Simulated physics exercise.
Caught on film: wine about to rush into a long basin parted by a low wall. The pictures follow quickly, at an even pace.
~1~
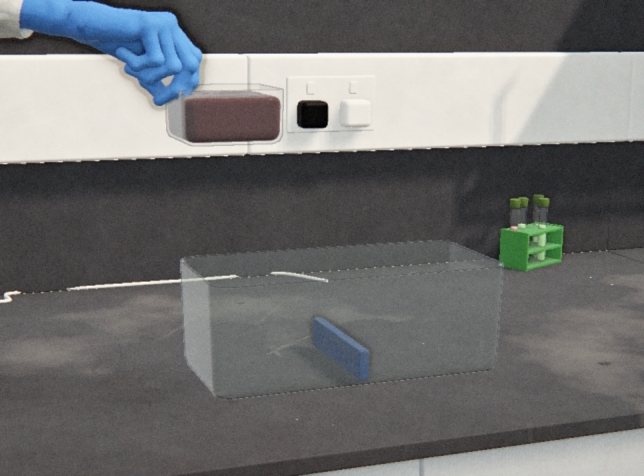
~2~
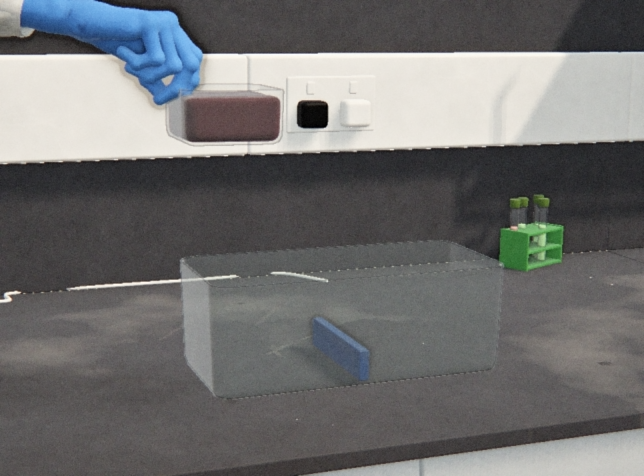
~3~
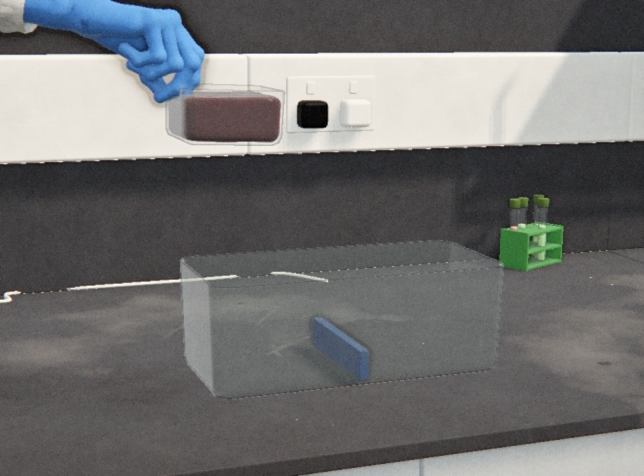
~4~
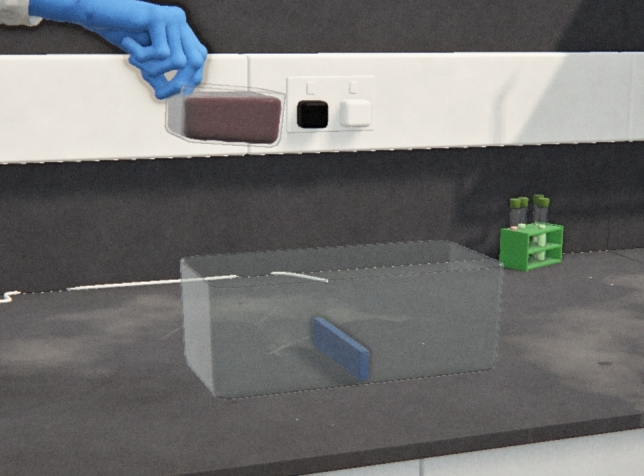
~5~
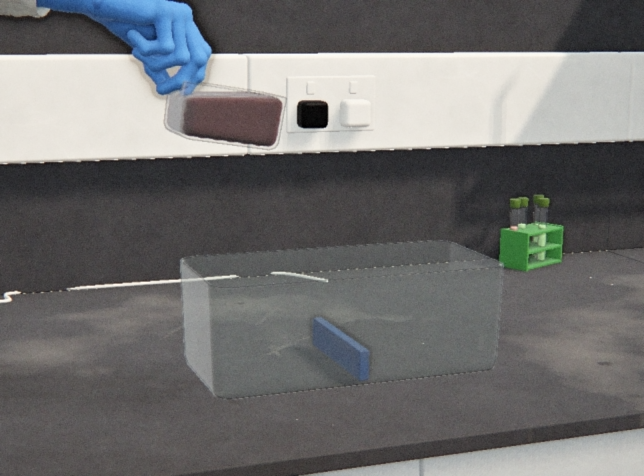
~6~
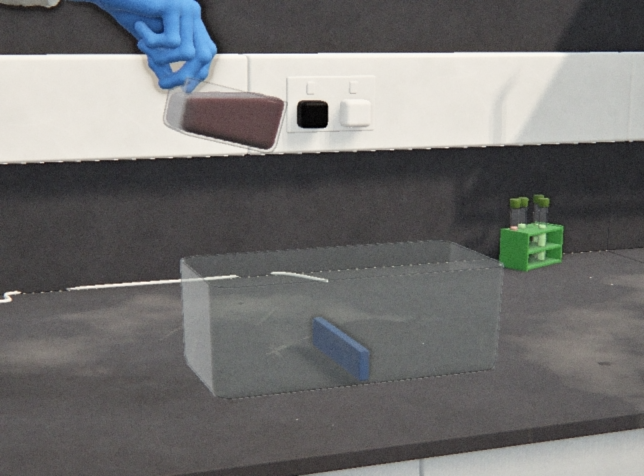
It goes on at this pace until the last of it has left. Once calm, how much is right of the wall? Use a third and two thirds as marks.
The share right of the wall is between a third and two thirds.
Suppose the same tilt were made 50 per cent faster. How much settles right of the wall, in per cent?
It comes to 50 per cent or so.
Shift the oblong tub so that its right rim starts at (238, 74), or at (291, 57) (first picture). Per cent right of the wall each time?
Roughly 5 per cent, and 70 per cent.
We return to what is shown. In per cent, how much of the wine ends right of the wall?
Some 50 per cent.
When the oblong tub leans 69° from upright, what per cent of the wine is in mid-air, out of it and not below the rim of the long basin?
It comes to 40 per cent or so.
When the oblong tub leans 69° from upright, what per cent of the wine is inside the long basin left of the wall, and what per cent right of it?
Left about 10, right about 15.
A moment on, the oblong tub is tipped part way and 34 per cent is still to pour, 11 is left of the wall and 15 right of it.
Next, the oblong tub is tipped right over and 4 per cent is still to pour, 37 is left of the wall and 50 right of it.
Then the oblong tub is tipped right over and 0 per cent is still to pour, 47 is left of the wall and 52 right of it.
Later the oblong tub is tipped right over and 0 per cent is still to pour, 47 is left of the wall and 52 right of it.
At rest 47 per cent lies left of the wall, 52 right of it and 1 outside.
